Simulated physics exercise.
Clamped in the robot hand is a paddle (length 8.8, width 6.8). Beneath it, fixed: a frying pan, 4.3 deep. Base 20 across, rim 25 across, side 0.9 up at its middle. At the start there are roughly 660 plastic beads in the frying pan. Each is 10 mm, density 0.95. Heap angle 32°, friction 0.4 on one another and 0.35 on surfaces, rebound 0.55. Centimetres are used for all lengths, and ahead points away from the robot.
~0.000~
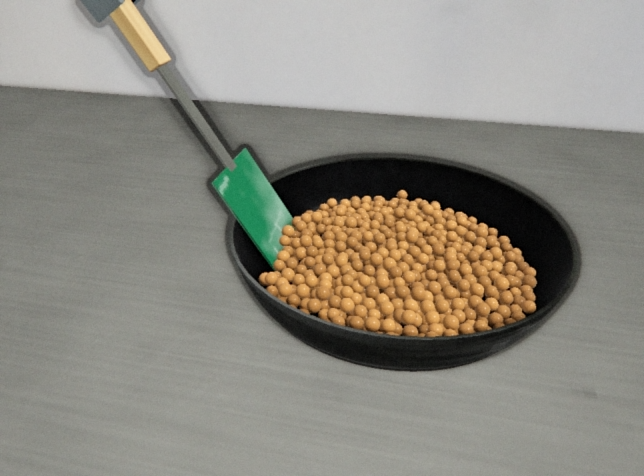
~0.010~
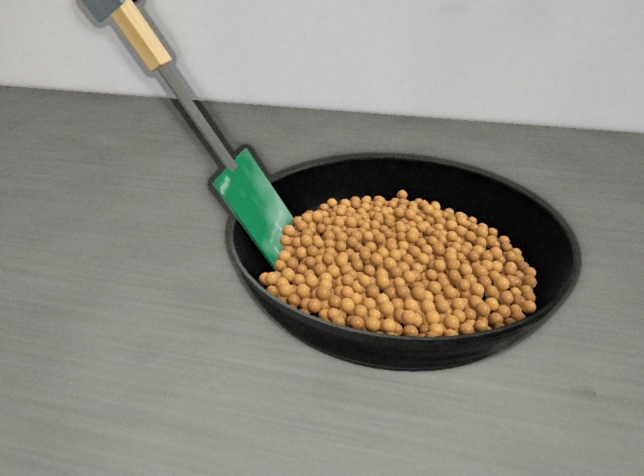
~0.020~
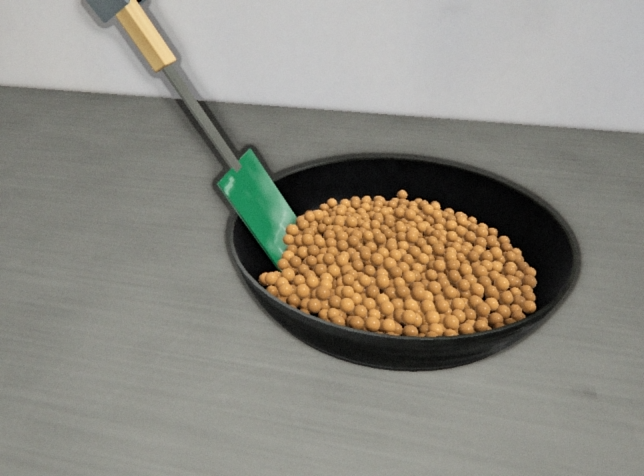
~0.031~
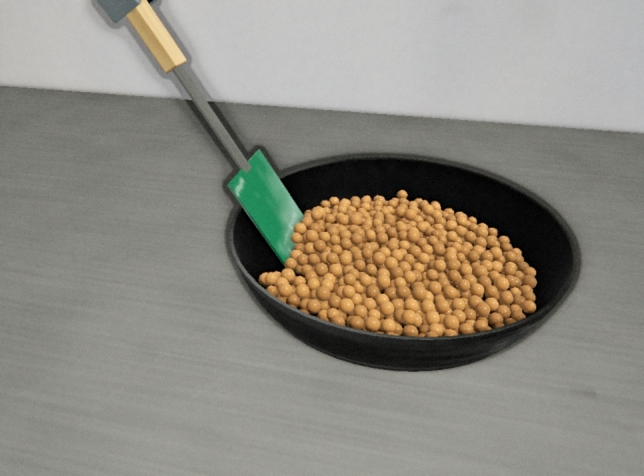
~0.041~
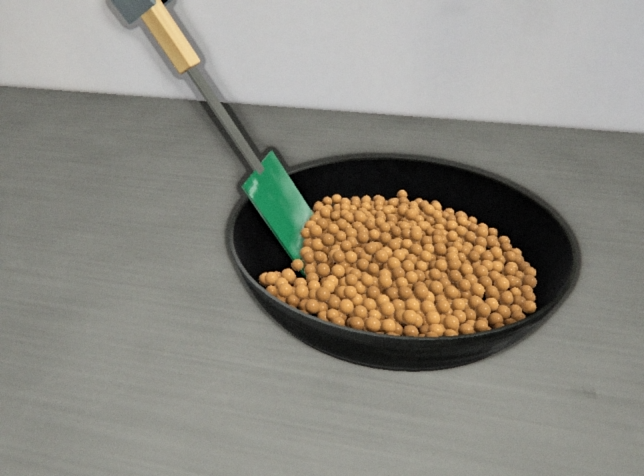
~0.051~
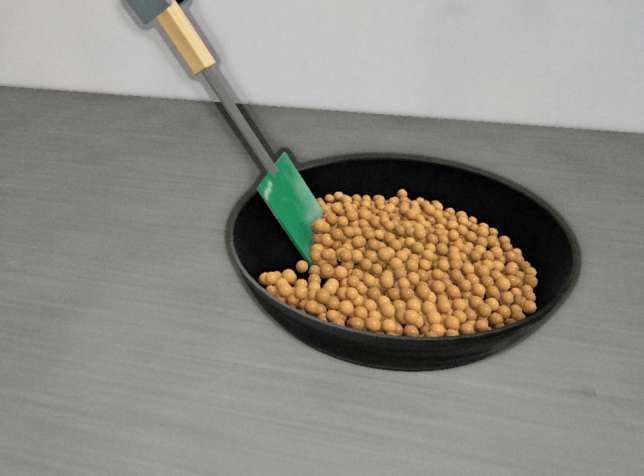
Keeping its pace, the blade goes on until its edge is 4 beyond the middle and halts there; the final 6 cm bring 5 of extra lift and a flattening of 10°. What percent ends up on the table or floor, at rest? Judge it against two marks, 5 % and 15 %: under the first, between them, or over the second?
Between them, so from 5 to 15 %.
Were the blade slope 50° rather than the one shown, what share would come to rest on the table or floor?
Roughly 10 per cent.
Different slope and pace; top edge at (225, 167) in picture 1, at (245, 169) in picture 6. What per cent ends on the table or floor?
About 0 per cent.
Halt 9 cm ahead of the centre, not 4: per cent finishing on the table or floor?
Near 15 per cent.
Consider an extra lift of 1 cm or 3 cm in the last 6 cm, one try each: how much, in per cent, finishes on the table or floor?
0 and 5 %.
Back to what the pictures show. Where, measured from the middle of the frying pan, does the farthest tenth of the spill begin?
85 cm.
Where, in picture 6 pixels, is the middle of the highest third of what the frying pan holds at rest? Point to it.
I'd put it close to (471, 265).
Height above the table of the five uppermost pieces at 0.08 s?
Estimated height above table: Approx. 6 cm.
After 0.08 s, sloping 58°, highest piece 6 above the table; 656 in the frying pan.
After 0.10 s, sloping 54°, highest piece 7 above the table; 656 in the frying pan.
After 0.31 s, sloping 48°, highest piece 5 above the table; 603 in the frying pan, 49 on the table or floor, 4 on the blade or in flight.
After 1.36 s, sloping 48°, highest piece 3 above the table; 603 in the frying pan, 53 on the table or floor.
At rest, 603 in the frying pan, 53 on the table or floor. That is 8 % on the table or floor.
